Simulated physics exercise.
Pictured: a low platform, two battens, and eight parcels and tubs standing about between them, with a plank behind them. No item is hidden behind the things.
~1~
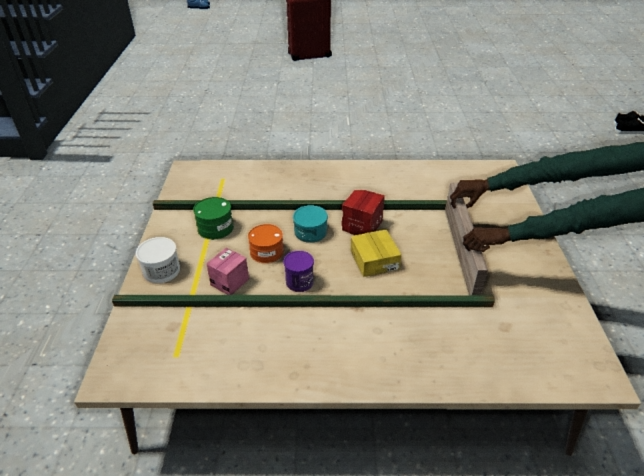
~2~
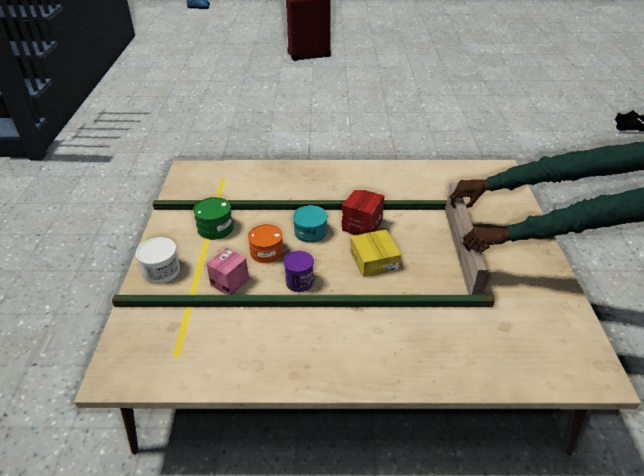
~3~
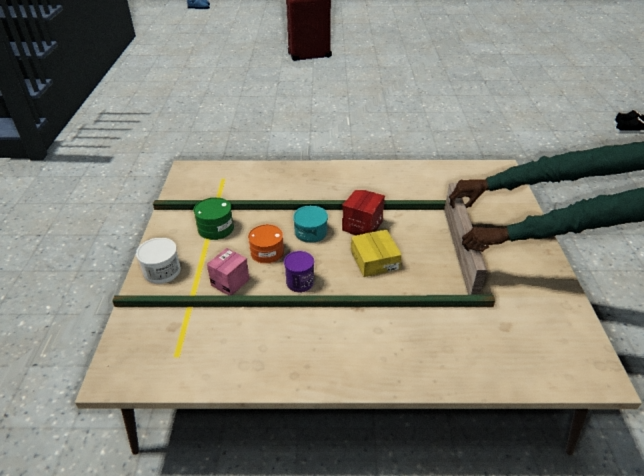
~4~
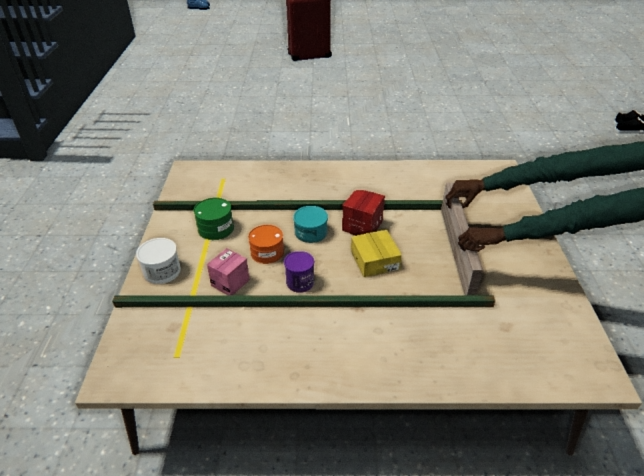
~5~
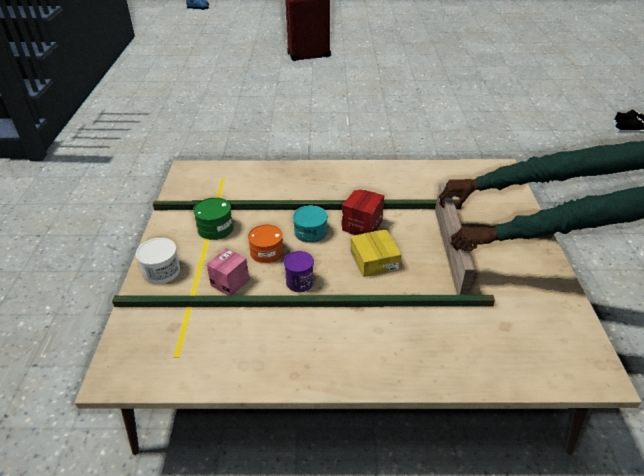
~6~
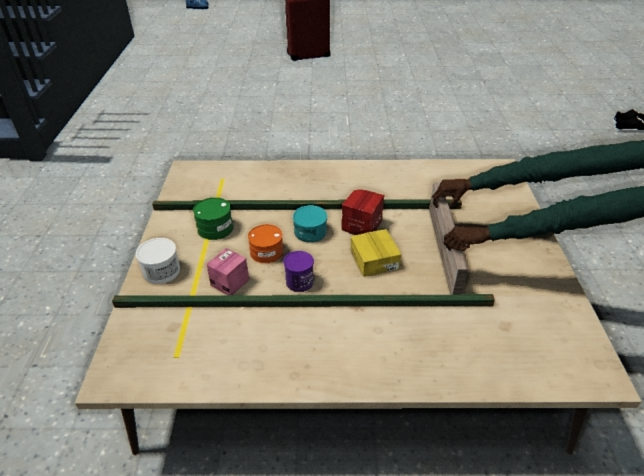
At the start, two hands hold a plank upright at the right end of two green battens on a low wooden table, with eight colourful tubs and parcels standing between them. The hands stay still briefly, then slide the plank slightly left, while the items remain in place.
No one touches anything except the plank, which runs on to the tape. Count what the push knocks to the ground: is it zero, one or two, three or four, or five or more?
One or two.
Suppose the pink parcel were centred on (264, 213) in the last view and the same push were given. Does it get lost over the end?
It is safe.
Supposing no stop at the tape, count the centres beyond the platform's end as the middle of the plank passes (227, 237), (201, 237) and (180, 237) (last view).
The counts are 0, 2 and 4, in that order.
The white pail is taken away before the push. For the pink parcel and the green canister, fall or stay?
Outcome: Pink parcel is not lost; green canister ends up off.
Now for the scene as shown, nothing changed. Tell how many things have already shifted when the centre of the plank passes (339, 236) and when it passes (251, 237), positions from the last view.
The first number is 3, the next one 7.
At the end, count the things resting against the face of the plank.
Result: 3 in all.
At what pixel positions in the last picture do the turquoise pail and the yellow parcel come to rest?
About (159, 223), and about (182, 250).
Early on, none off yet; white pail at rest near (159, 261); green canister at rest near (214, 218); pink parcel at rest near (228, 272).
A while later, none off yet; white pail at rest near (159, 261); green canister travelled a little near (201, 218); pink parcel at rest near (228, 272).
Finally, the number that fall off is one or two; lost, green canister and white pail.
